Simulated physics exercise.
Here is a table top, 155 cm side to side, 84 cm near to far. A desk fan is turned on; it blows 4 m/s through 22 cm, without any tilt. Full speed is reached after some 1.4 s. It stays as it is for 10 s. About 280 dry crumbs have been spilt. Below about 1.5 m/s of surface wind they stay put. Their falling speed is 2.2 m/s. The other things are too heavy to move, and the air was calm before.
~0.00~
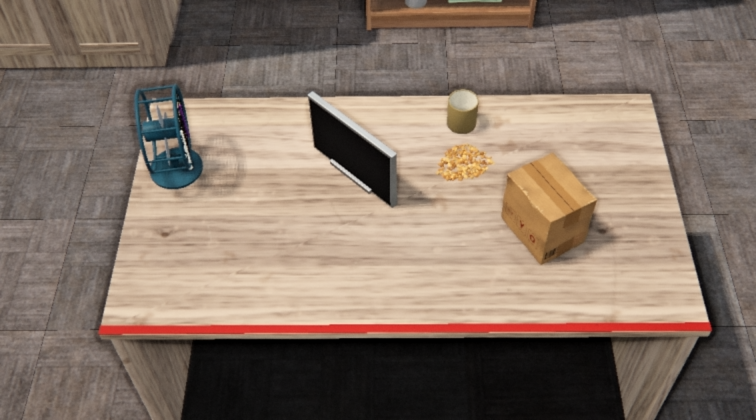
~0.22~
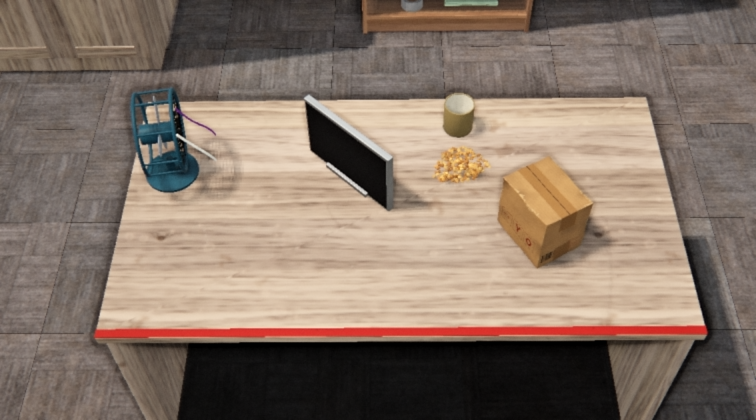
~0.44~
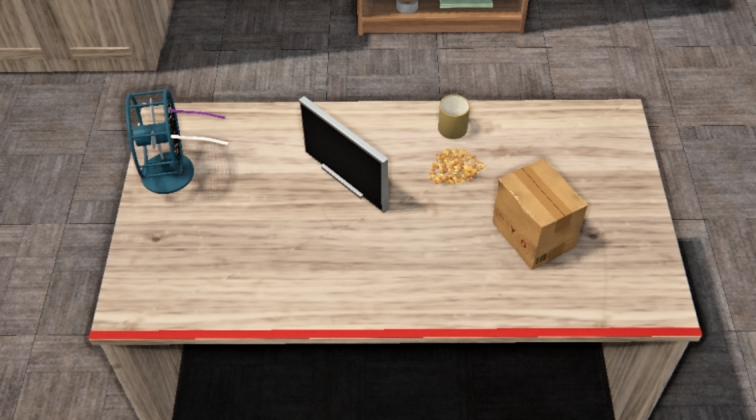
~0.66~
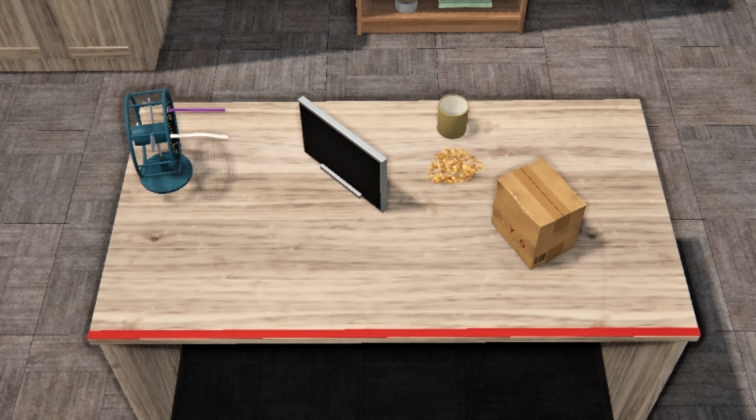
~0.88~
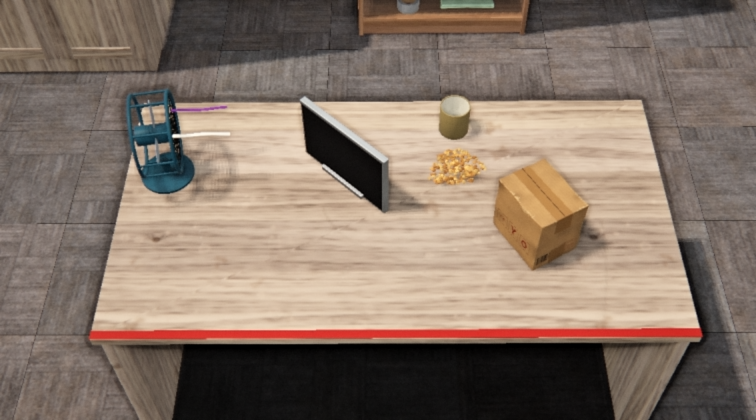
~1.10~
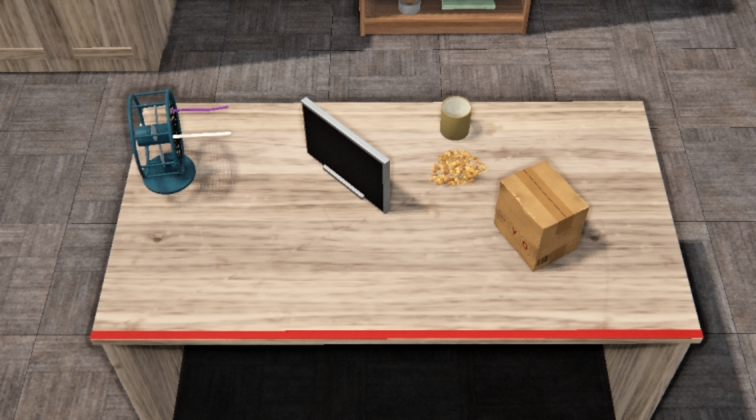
We see a desk fan at the left of a wooden table start up, its white and purple ribbons lifting and streaming rightward, while a dark screen, a mug, scattered crumbs and a cardboard box stay in place.
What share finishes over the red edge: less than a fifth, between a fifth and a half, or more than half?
By then not even a fifth are over the red edge.
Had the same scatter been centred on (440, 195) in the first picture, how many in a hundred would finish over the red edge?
It would be near 0 %.
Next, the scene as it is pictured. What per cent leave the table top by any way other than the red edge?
Some 0 per cent.
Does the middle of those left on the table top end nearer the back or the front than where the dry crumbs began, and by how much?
Towards the front, some 5 cm.
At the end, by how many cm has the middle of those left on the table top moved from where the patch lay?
Roughly 5 cm.
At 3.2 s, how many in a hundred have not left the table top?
About 100 %.
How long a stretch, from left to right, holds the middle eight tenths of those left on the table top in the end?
About 20 cm.
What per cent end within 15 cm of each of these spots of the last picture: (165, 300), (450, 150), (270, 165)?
In turn about 0 %, 40 %, 0 %.
After 2.0 s the count stands so, 0 % are over the red edge; the middle of those still in play is near (456, 173).
After 3.2 s the count stands so, 0 % are over the red edge; the middle of those still in play is near (460, 178).
After 5.5 s the count stands so, 0 % are over the red edge; the middle of those still in play is near (459, 186).
After 10.0 s, at the end, 1 % are over the red edge; the middle of those still in play is near (462, 189).
